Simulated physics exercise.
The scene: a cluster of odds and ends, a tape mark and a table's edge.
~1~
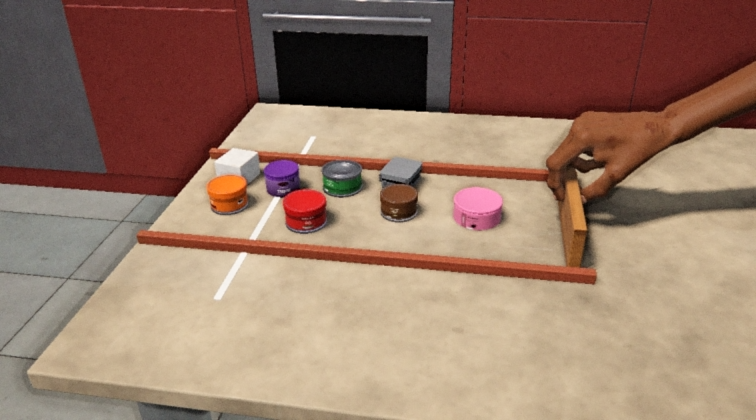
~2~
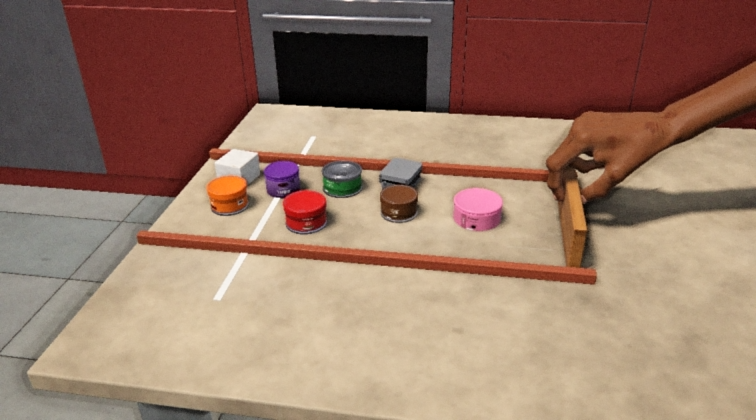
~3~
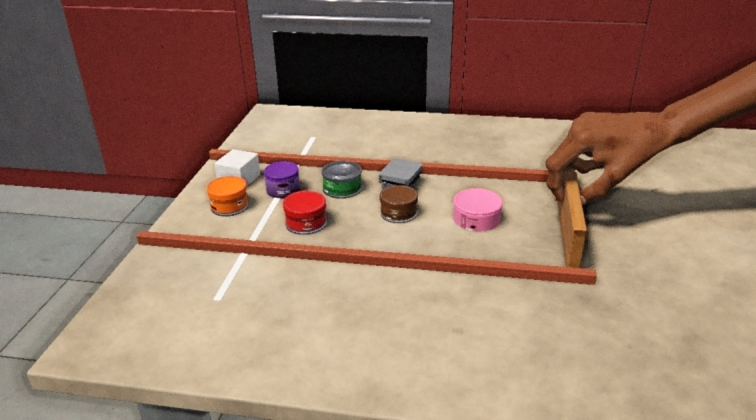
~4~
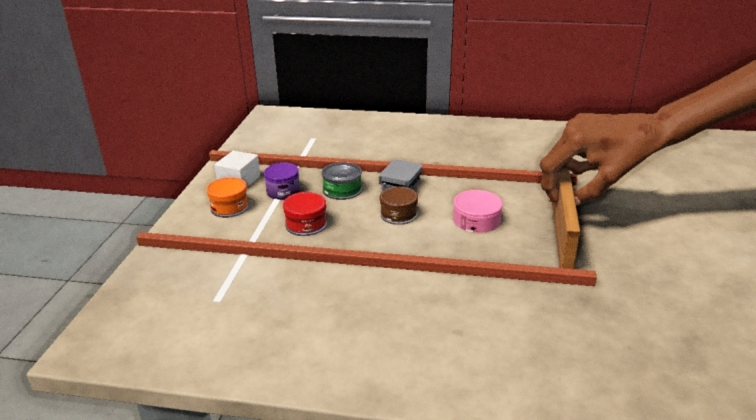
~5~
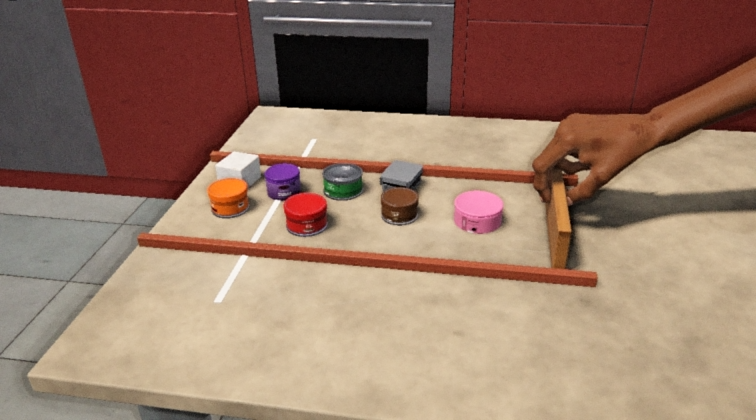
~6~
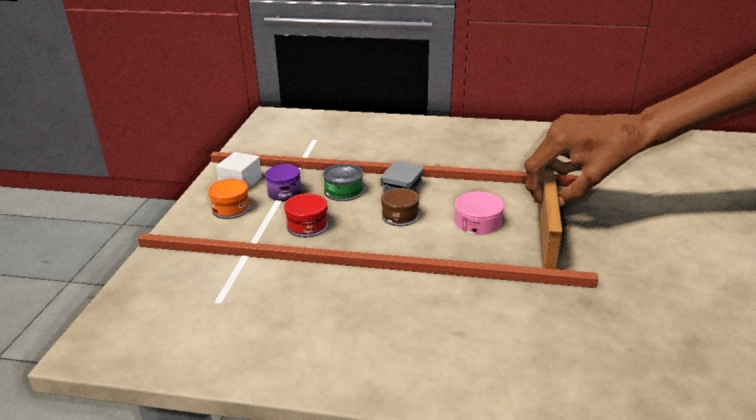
A hand held a wooden board upright at the right end of two red rails, then slid it slightly left toward the colourful pots and tins, which stayed still on the table.
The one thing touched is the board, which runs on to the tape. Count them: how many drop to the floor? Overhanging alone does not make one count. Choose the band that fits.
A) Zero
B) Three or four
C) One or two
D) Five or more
Answer: A.
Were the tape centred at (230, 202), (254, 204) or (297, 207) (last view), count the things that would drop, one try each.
First 4, then 2, then 0.
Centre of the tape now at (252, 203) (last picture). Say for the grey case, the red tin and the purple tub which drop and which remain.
Well, the grey case sits tight, the red tin sits tight, and the purple tub plunges.
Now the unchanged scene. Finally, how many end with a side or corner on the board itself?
3 in contact.
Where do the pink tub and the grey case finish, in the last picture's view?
The pink tub comes to rest at (254, 196), and the grey case comes to rest at (276, 174).
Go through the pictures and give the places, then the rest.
In the first frame, white block (238, 168); orange pot (228, 195); purple tub (283, 179); board (569, 203); tape (275, 202).
In the second frame, orange pot (228, 195); grey case (401, 178).
In the third frame, purple tub (282, 180); green pot (342, 179).
In the fourth frame, white block (238, 170); red tin (305, 214).
In the fifth frame, orange pot (229, 198); brown tin (400, 206).
In the sixth frame, white block (239, 172); orange pot (229, 199); purple tub (284, 183); board (547, 205); tape (276, 205).
Soon after, none off yet; white block at rest near (239, 172); orange pot at rest near (229, 199); purple tub at rest near (284, 183).
After that, none off yet; white block at rest near (239, 172); orange pot at rest near (229, 199); purple tub moving near (275, 181).
In the end, the number that fall off is zero.
